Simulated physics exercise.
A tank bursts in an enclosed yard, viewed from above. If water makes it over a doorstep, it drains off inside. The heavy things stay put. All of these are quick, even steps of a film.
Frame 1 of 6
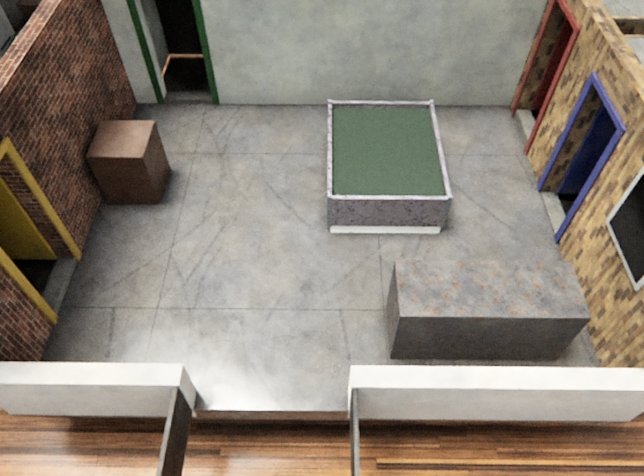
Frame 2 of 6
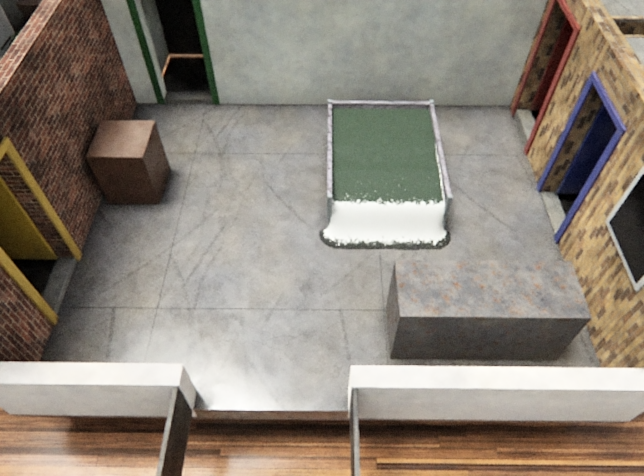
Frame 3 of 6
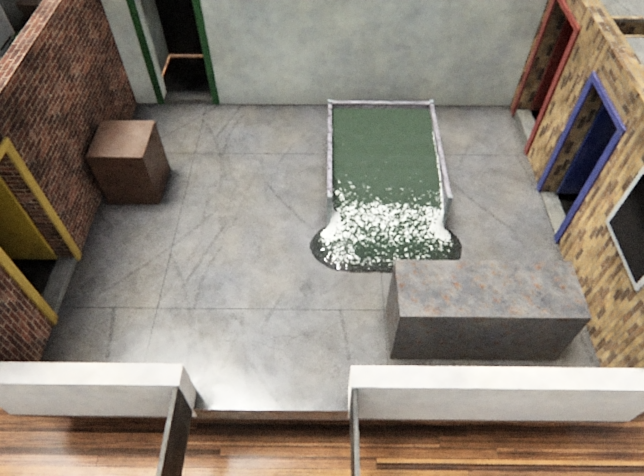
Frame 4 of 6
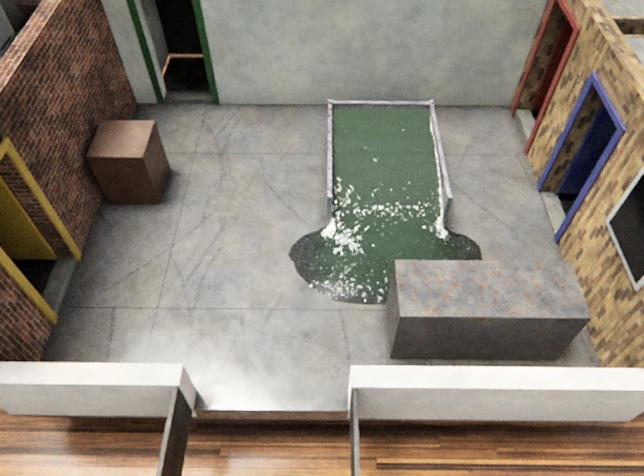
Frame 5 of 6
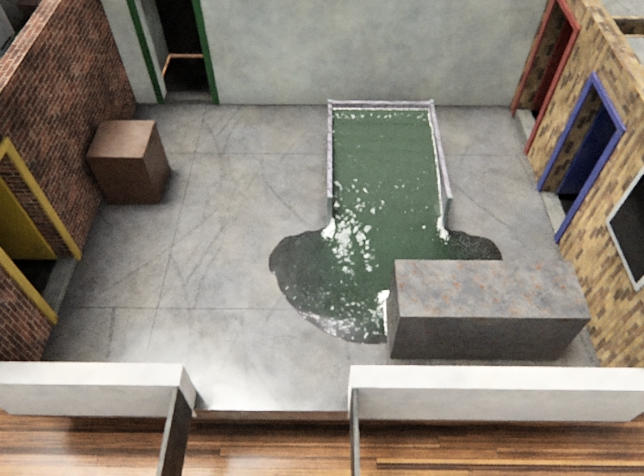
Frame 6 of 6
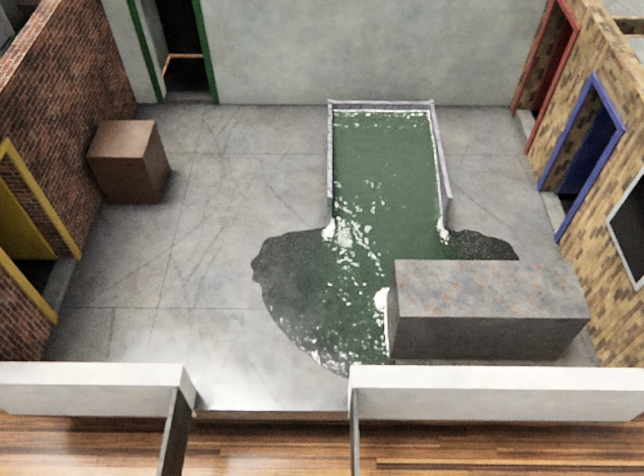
At first, green water sits still in a rectangular tank in a walled yard, between a brown block and a larger grey one. The tank's near side gives way and white, frothy water pours onto the floor, then a dark green pool spreads outward to both sides and toward the near wall, flowing around the grey block.
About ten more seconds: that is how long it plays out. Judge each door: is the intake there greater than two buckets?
One by one: Yellow door: Within two buckets; blue door: Exceeds two buckets; red door: Within two buckets; green door: Within two buckets.
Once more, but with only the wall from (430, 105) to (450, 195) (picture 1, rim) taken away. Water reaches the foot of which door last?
Answer - the yellow one.
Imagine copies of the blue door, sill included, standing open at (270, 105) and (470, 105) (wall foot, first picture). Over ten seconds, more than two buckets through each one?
The first new door stays below the line, and the second crosses the line.
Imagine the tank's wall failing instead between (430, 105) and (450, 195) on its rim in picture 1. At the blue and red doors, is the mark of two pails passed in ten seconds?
Outcome - blue door breaks the threshold, red door breaks the threshold.
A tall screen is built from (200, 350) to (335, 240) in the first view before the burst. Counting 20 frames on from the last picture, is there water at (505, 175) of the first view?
I'd say it ends up swamped.
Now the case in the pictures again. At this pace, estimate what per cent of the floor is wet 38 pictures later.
70 %, roughly.
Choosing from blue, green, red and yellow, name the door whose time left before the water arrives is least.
That would be the one in blue.
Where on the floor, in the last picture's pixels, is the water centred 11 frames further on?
At about (399, 246).
A moment on, water covers 25 % of the floor; the yellow door not reached, the blue door not reached, the red door not reached, the green door not reached.
Next, water covers 35 % of the floor; the yellow door not reached, the blue door wet at the sill, nothing in, the red door not reached, the green door not reached.
Then, water covers 50 % of the floor; the yellow door wet at the sill, nothing in, the blue door under two buckets in, the red door wet at the sill, nothing in, the green door not reached.
Later, water covers 70 % of the floor; the yellow door wet at the sill, nothing in, the blue door over two buckets in, the red door wet at the sill, nothing in, the green door not reached.
In the end, water covers 95 % of the floor; the yellow door wet at the sill, nothing in, the blue door over two buckets in, the red door wet at the sill, nothing in, the green door wet at the sill, nothing in.
